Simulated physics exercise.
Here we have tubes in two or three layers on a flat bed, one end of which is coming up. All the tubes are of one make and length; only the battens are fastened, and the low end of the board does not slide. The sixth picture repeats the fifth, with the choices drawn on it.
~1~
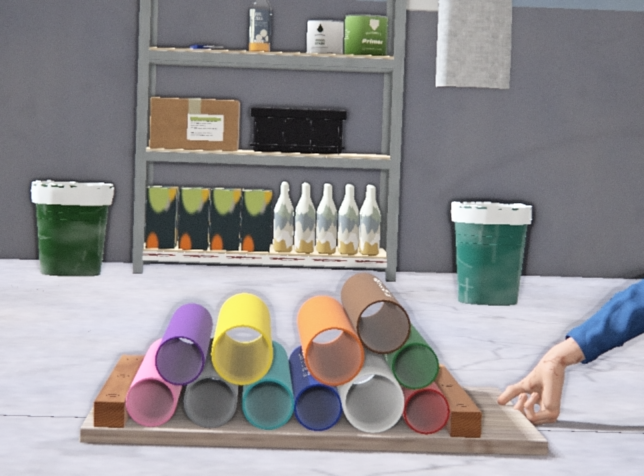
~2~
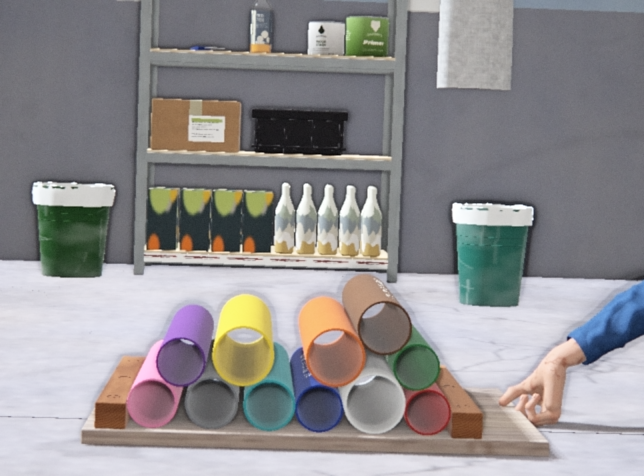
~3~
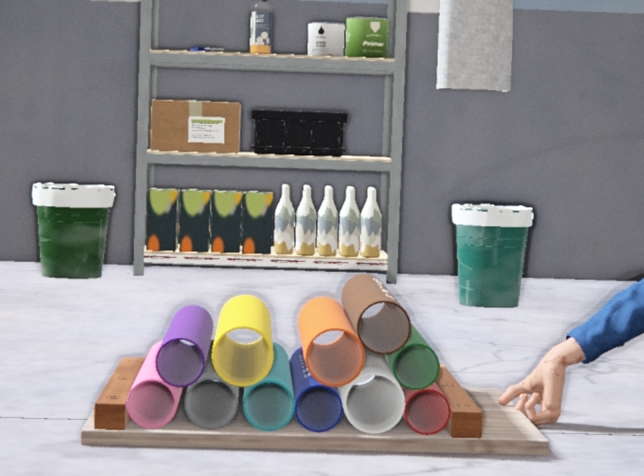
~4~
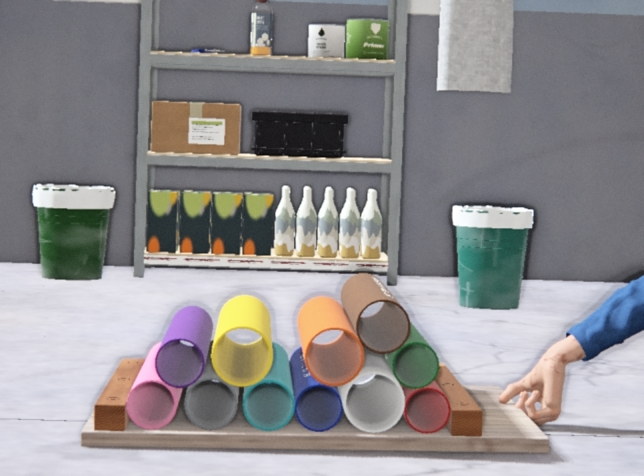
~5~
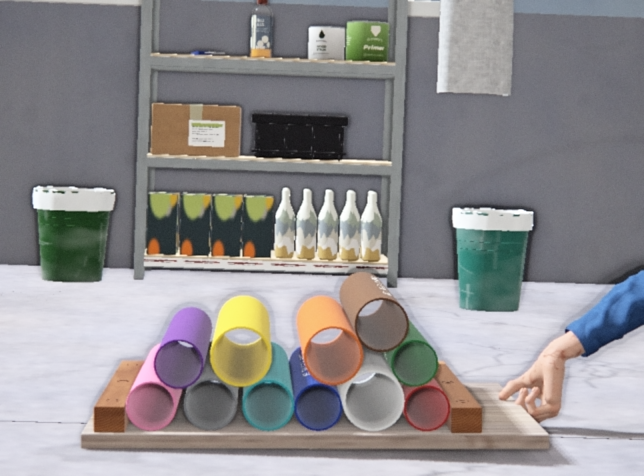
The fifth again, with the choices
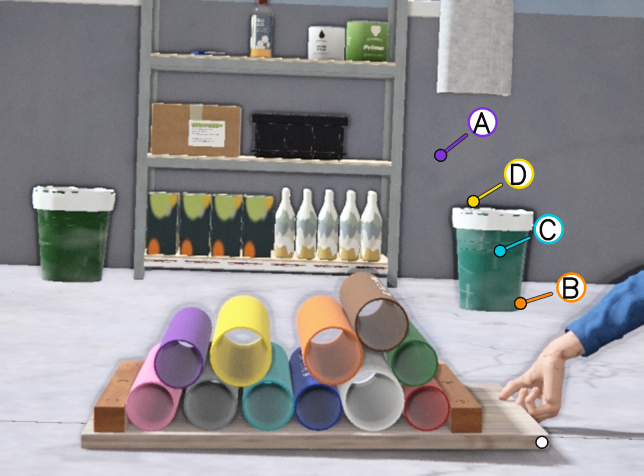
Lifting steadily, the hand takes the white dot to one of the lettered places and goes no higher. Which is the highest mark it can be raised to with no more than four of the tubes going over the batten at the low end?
Stop at A.
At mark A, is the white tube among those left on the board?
Yes.
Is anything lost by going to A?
Yes, at A.
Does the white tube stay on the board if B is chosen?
Yes.
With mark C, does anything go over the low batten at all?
Yes, at C.
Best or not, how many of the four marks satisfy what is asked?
Four of the four.
On the marked copy, A at (441, 155); B at (521, 303); C at (500, 251); D at (474, 202); the white dot at (542, 442).
Taking A. A third of the way, board at 21°.
Two thirds of the way, board at 40°.
When it is over, board at 40°, four over the low batten (purple, yellow, orange, brown).
As for the rest, B two over the low batten (purple, yellow); C four over the low batten (purple, yellow, orange, brown); D four over the low batten (purple, yellow, orange, brown).
